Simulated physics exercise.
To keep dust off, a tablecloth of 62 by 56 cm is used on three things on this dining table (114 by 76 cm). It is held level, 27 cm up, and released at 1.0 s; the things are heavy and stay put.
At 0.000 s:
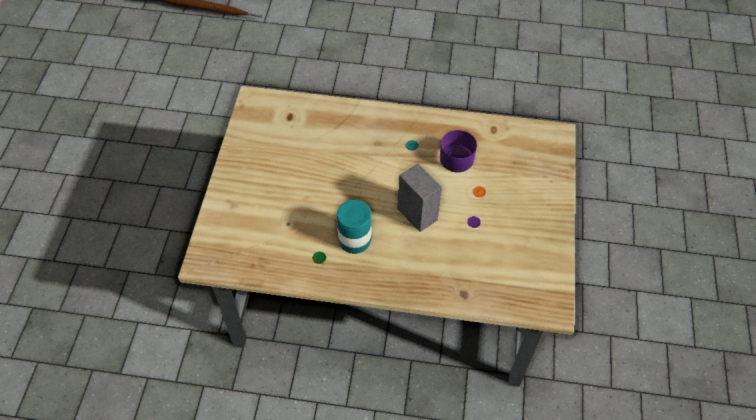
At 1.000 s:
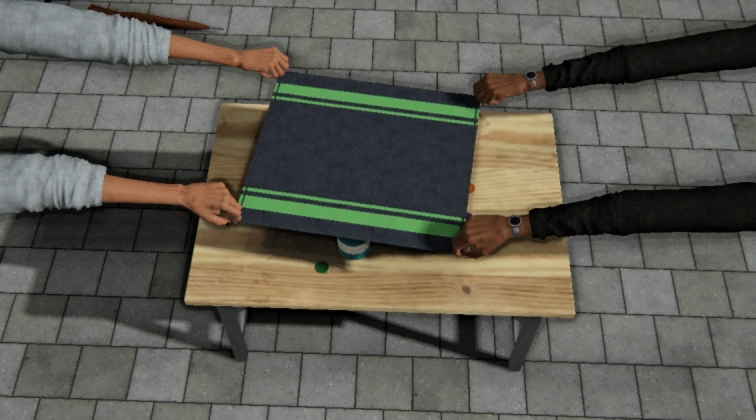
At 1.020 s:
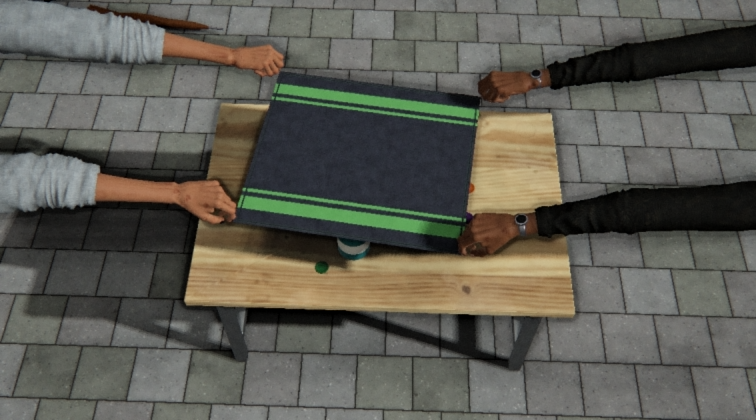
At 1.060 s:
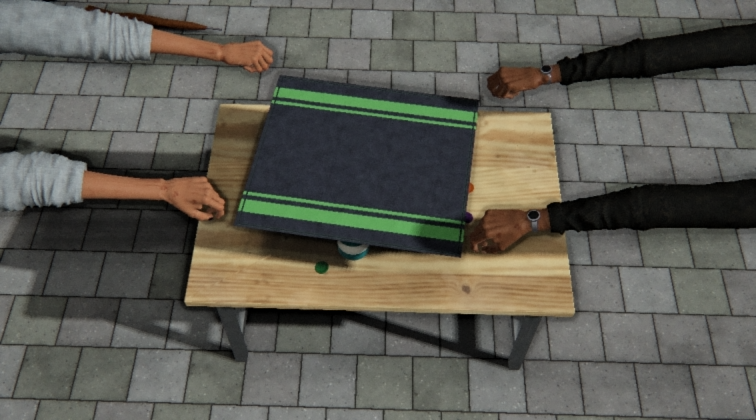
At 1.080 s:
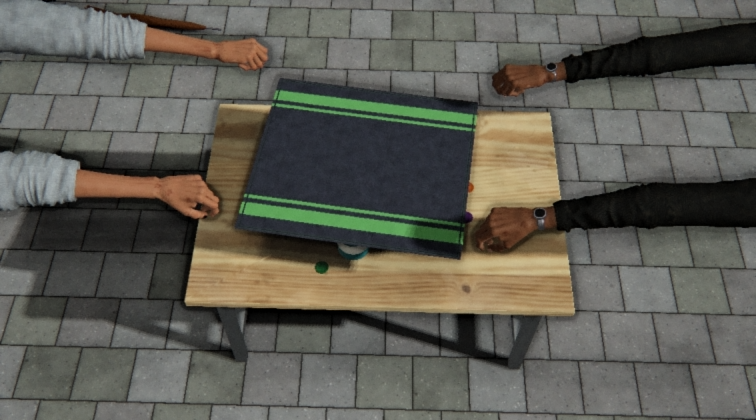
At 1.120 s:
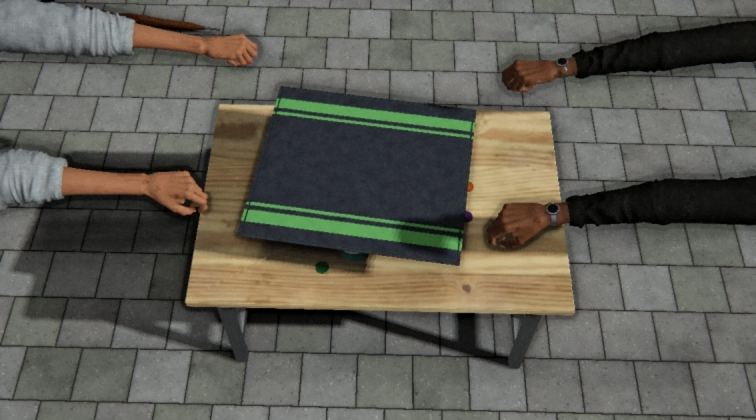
On a wooden table outdoors, two pairs of hands releasing a dark green-striped cloth, which lowers slightly above a teal tin.
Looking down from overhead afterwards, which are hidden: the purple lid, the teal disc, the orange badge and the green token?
The purple lid still shows, the teal disc still shows, the orange badge stays uncovered, the green token vanishes under it.
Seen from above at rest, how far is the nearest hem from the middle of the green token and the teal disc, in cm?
About 4 cm, 3 cm.
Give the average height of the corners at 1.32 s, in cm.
Some 1 cm up.
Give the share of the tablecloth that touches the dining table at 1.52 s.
Some 25 per cent.
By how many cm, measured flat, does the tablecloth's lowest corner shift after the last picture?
Some 14 cm.
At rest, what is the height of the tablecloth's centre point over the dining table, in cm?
Some 12 cm up.
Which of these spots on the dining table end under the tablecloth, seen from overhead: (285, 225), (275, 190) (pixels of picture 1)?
The first vanishes under it; the second remains in the open.
By 1.3 s, 25 % of it is down, spanning 58 by 55 cm, above green token.
By 1.5 s, 25 % of it is down, spanning 60 by 54 cm, above green token.
By 1.7 s, 25 % of it is down, spanning 59 by 55 cm, above green token.
By 1.9 s, 25 % of it is down, spanning 59 by 55 cm, above green token.
By 2.7 s, 25 % of it is down, spanning 59 by 55 cm, above green token.
